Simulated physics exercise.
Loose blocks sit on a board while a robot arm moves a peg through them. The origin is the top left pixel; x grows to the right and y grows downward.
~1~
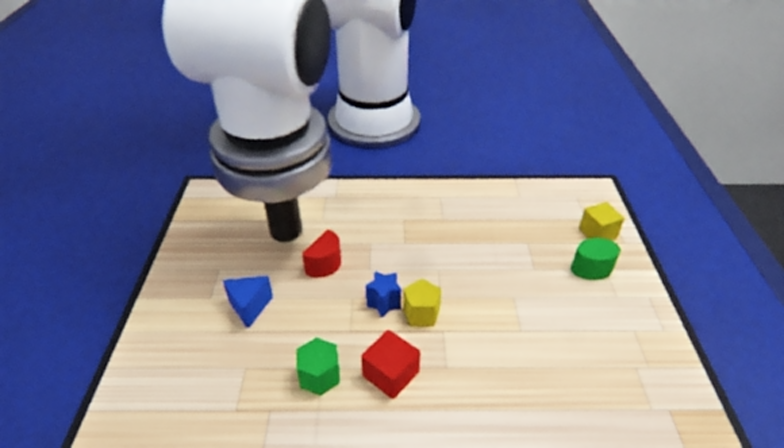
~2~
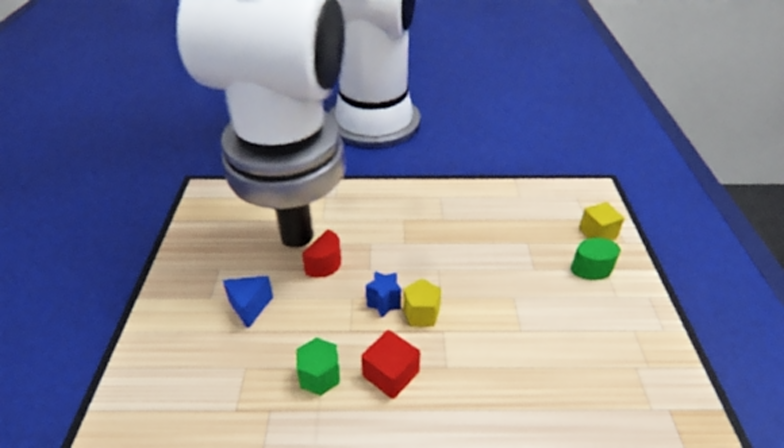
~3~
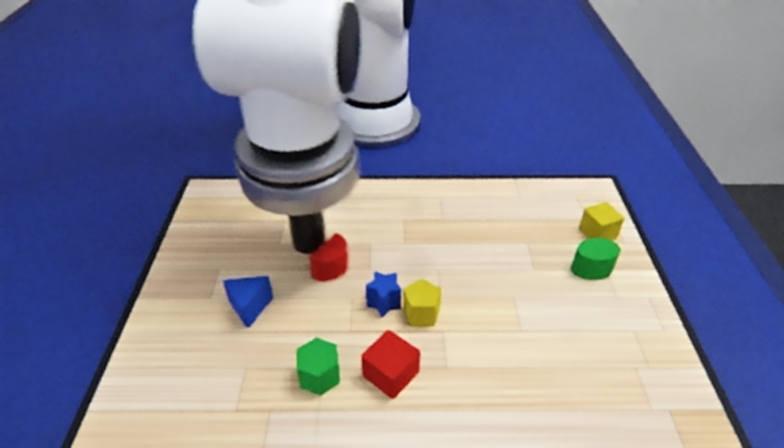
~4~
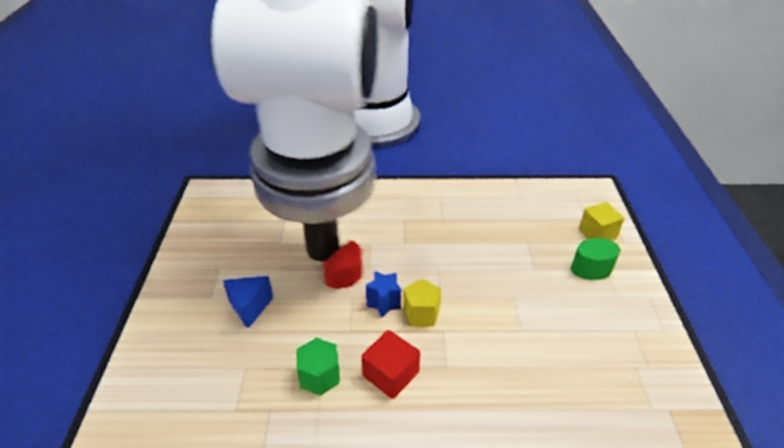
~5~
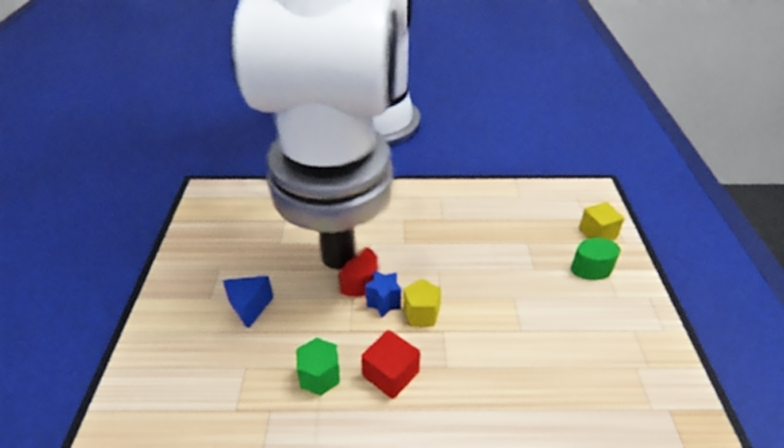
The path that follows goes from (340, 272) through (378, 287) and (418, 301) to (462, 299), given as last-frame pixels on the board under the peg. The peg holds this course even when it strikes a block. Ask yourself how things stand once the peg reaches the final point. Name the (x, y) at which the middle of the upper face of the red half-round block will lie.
At pixel (448, 304).
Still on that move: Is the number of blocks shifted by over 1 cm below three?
Going by the path, no.
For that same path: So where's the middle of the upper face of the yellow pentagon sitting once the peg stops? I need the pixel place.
Near (471, 328).
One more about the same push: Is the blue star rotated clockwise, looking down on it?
Yes
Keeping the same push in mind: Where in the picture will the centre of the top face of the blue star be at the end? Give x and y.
Somewhere near (416, 321).
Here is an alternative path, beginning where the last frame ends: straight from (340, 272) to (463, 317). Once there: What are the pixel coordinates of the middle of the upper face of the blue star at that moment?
Its top middle is near (415, 321).
On the path given first. One third of the way, peg (378, 273); red half-round block (401, 282), turned 20° clockwise; blue star (406, 306), turned 55° clockwise; yellow pentagon (443, 309), turned 50° anticlockwise.
Two thirds of the way, peg (419, 286); red half-round block (439, 301), turned 40° clockwise; blue star (415, 321), turned 100° clockwise; yellow pentagon (464, 322), turned 65° anticlockwise.
At the end, peg (464, 284); red half-round block (448, 304), turned 45° clockwise; blue star (416, 321), turned 100° clockwise; red square unmoved; yellow pentagon (471, 328), turned 65° anticlockwise.
